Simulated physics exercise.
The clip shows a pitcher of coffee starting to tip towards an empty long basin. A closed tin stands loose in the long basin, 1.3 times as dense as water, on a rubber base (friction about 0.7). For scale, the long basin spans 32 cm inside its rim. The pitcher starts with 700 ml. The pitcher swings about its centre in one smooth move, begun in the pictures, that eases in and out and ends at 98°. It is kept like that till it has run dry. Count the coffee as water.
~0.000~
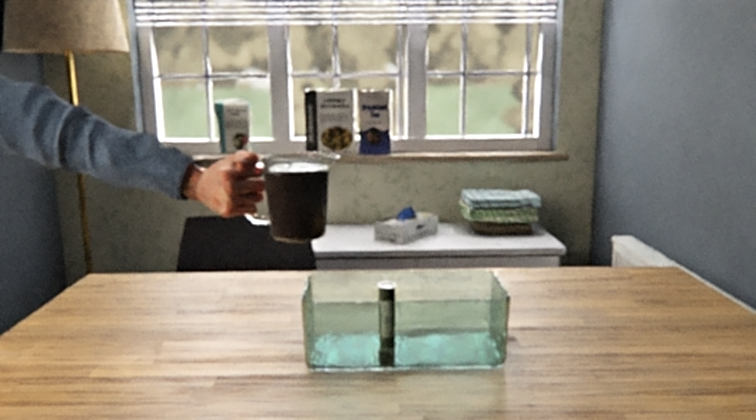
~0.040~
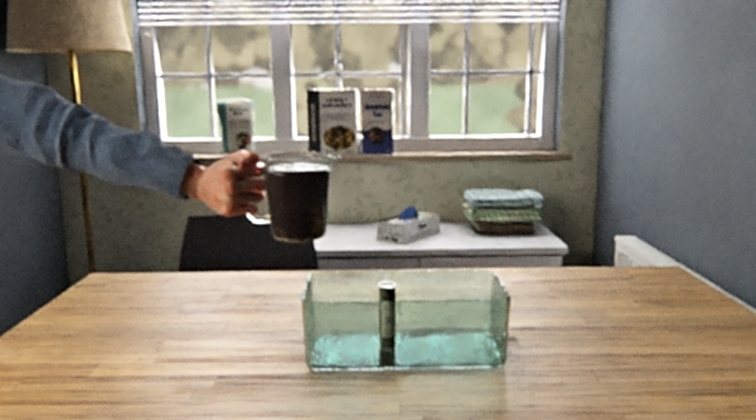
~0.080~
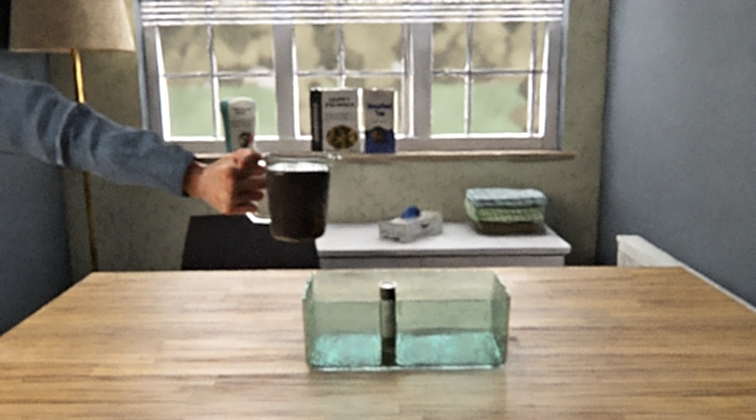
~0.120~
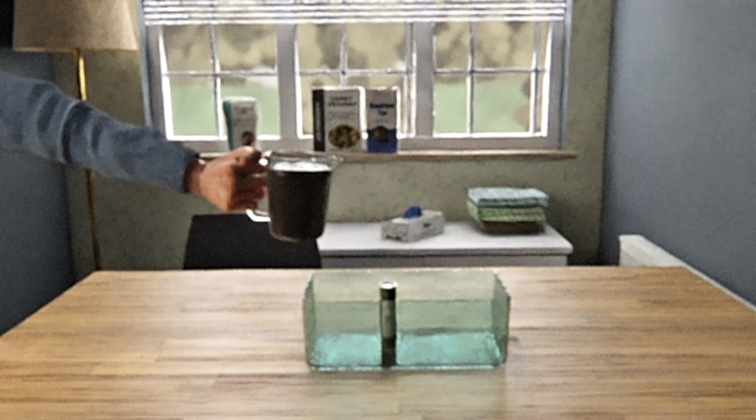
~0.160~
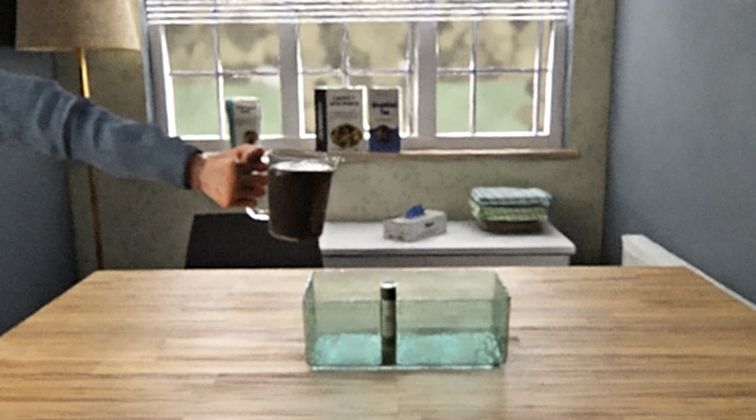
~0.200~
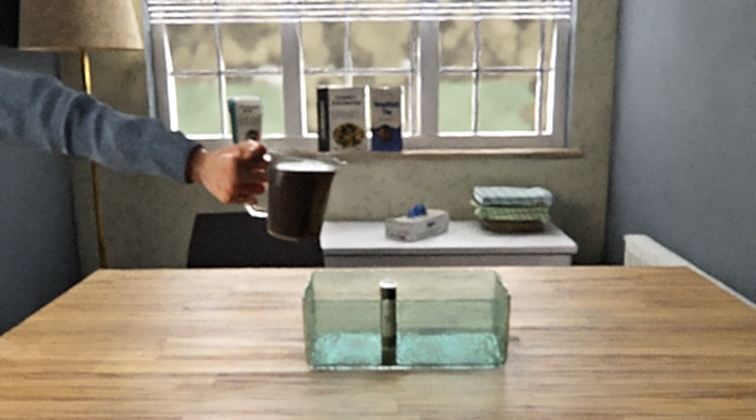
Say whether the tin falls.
The tin falls.
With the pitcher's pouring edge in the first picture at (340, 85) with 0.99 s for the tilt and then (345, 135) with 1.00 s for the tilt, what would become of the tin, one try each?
First it remains upright; then it keeps standing.
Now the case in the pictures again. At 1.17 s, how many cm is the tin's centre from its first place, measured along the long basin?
Some 4 cm.
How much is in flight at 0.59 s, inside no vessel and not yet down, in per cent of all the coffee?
About 14 per cent.
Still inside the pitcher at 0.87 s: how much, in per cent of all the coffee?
About 38 per cent.
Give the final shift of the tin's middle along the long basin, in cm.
Some 7.5 cm.
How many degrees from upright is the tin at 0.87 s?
It is at some 0°.
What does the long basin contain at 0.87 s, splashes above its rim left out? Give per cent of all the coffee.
About 40 per cent.
After 0.59 s the tilt is 63° and 84 per cent is still to pour; the tin stands where it began.
After 0.87 s the tilt is 95° and 37 per cent is still to pour; the tin stands where it began.
After 1.17 s the tilt is 98° and 6 per cent is still to pour; the tin leans 41°.
After 1.49 s the tilt is 98° and 0 per cent is still to pour; the tin lies on its side.
In the end the tin lies on its side.
